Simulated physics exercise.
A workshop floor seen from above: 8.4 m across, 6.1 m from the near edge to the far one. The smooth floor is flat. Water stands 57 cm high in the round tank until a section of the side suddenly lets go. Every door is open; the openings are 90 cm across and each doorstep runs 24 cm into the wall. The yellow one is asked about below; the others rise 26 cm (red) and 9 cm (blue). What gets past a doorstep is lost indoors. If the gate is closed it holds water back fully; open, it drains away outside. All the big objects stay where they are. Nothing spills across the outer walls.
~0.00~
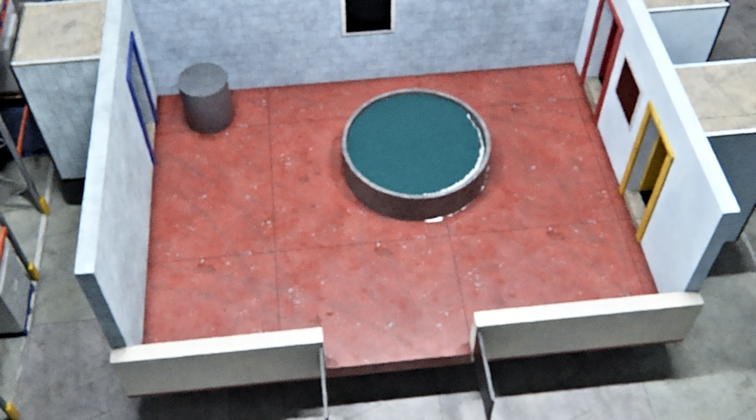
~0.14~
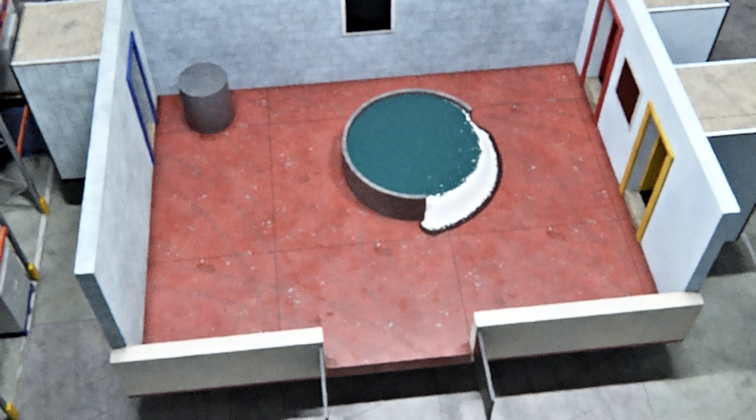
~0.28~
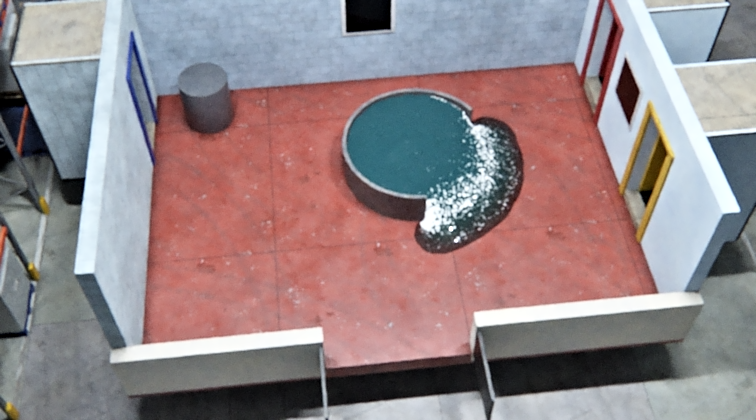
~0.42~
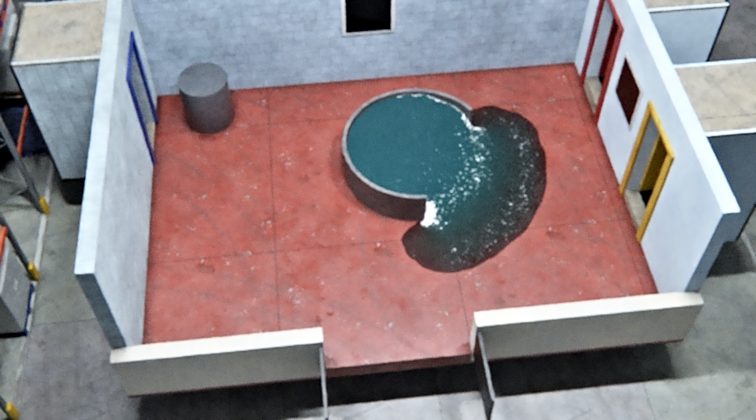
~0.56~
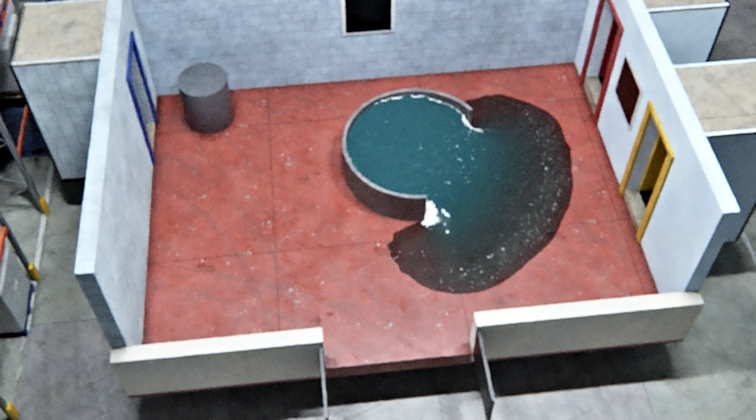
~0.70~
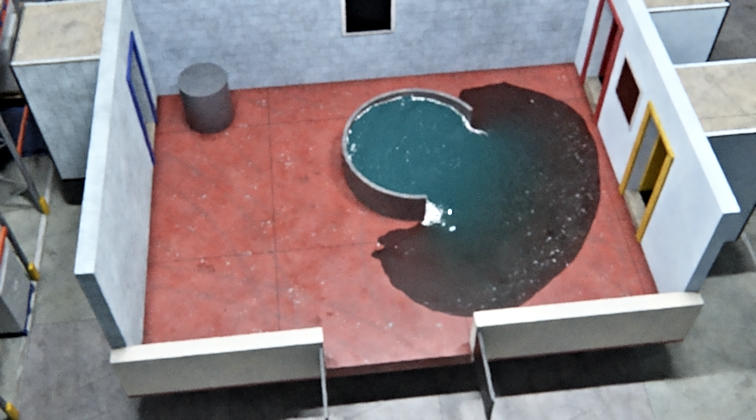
Dark teal water bursting from the right side of a round tank, foaming white, then spreading widely across a red workshop floor.
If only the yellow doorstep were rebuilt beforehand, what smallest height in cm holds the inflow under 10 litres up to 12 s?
At least 23 cm or so.
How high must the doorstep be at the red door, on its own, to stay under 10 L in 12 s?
About 13.0 cm at red.
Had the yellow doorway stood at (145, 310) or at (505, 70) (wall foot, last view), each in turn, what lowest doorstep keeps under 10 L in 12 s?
About 8.0 and 10.5 cm.
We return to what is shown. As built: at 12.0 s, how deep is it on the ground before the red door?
Roughly 4.5 cm deep.
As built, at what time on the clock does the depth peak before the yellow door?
Near 2.2 s.
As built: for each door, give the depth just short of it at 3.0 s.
Depths in cm: Red 12, yellow 23, blue 0.
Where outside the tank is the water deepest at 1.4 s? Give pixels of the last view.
Around (608, 168).
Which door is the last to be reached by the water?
Last comes the blue one.
After 1.4 s water covers 35 % of the floor, deepest (27 cm) near (608, 168); 19 cm at the yellow door, 0 litres in over its 15 cm doorstep.
After 3.0 s water covers 35 % of the floor, deepest (36 cm) near (652, 321); 23 cm at the yellow door, 54 litres in over its 15 cm doorstep.
After 12.0 s water covers 100 % of the floor, deepest (13 cm) near (158, 101); 5 cm at the yellow door, 80 litres in over its 15 cm doorstep.
At the yellow door as built, the water arrived by 1.0 s and peaked near 28 cm at 2.2 s.
Run again over the same 12 s with other heights there, 39 litres in over 18.5 cm, 5 litres over 25 cm. The limit of 10 litres is kept from about 23 cm up.
